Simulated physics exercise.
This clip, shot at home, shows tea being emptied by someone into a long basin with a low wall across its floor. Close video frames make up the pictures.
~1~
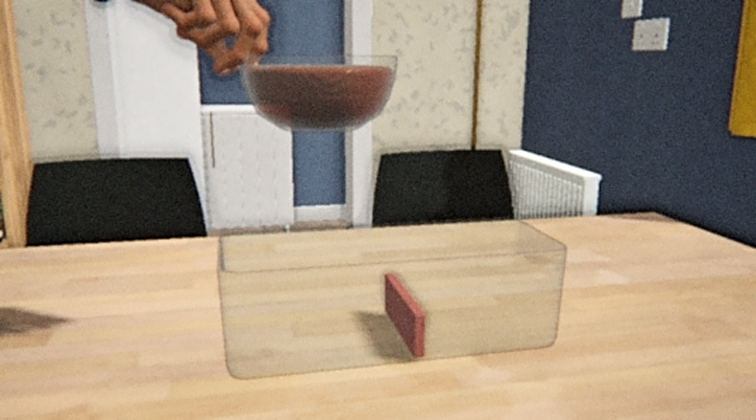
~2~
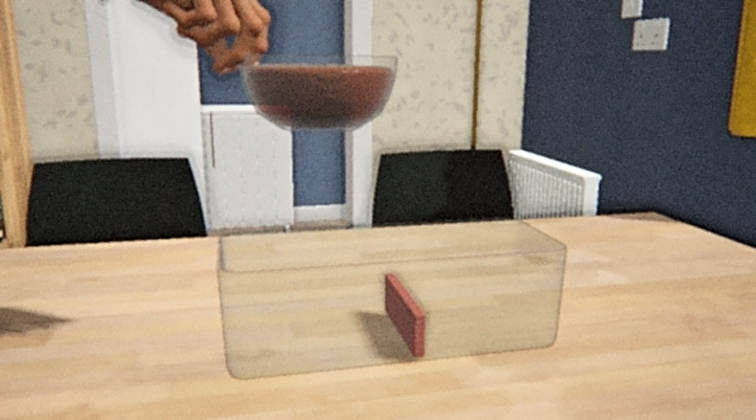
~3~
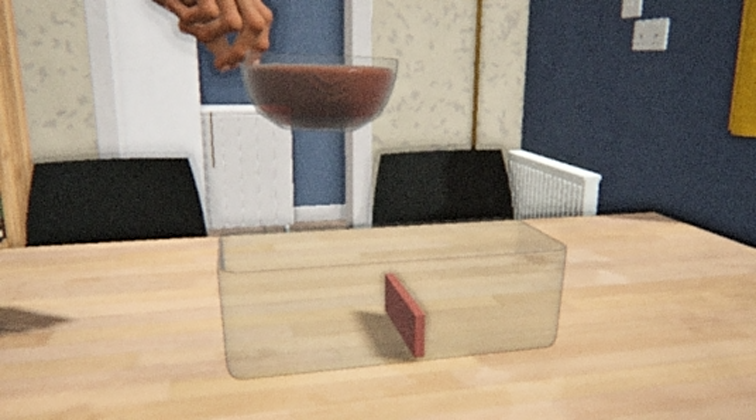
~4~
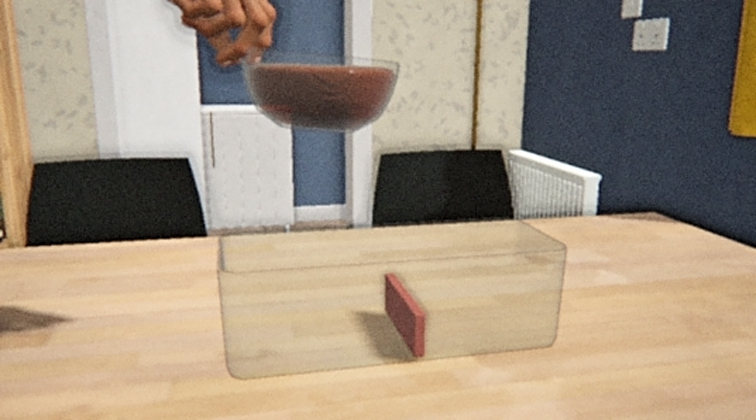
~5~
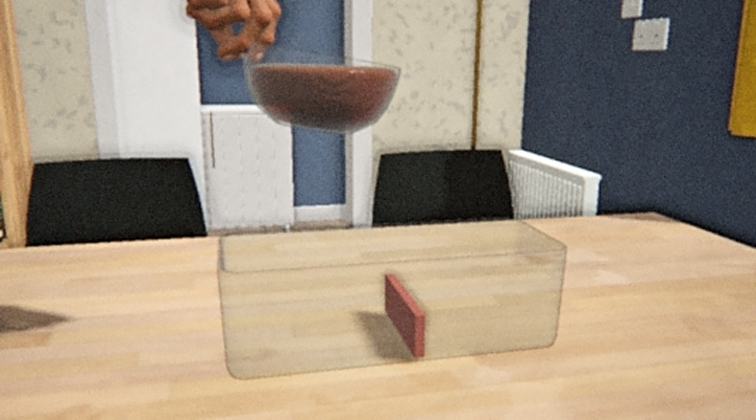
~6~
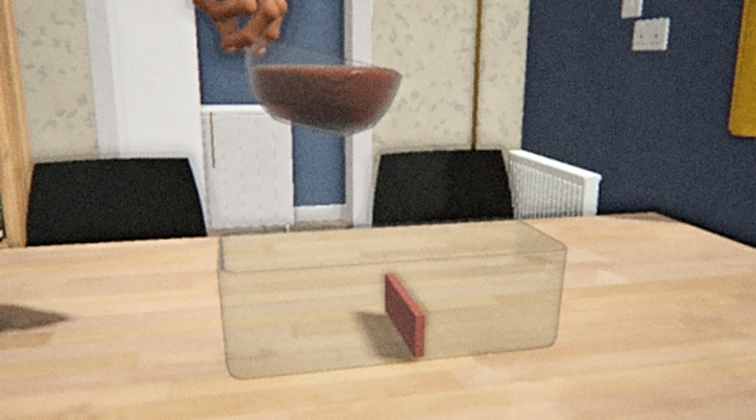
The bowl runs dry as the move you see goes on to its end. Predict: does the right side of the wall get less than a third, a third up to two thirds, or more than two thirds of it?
The share right of the wall is going to go past two thirds.
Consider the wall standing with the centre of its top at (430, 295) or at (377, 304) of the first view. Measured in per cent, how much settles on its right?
About 75 and 95 per cent.
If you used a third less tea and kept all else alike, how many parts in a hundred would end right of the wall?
The share comes to some 85 parts in a hundred.
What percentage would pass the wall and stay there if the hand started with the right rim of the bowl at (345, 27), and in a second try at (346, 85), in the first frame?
About 70 per cent, then about 55 per cent.
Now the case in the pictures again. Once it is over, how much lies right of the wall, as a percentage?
About 90 per cent.
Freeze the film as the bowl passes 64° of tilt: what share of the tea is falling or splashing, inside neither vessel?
I'd put it near 35 per cent.
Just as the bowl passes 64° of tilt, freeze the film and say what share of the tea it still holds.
About 40 per cent.
A moment on, the bowl is tipped part way and 39 per cent is still to pour, 1 is left of the wall and 25 right of it.
Next, the bowl is tipped on its side and 3 per cent is still to pour, 4 is left of the wall and 86 right of it.
Then the bowl is tipped right over and 0 per cent is still to pour, 9 is left of the wall and 90 right of it.
Later the bowl is tipped right over and 0 per cent is still to pour, 9 is left of the wall and 90 right of it.
At rest 9 per cent lies left of the wall, 90 right of it and 1 outside.
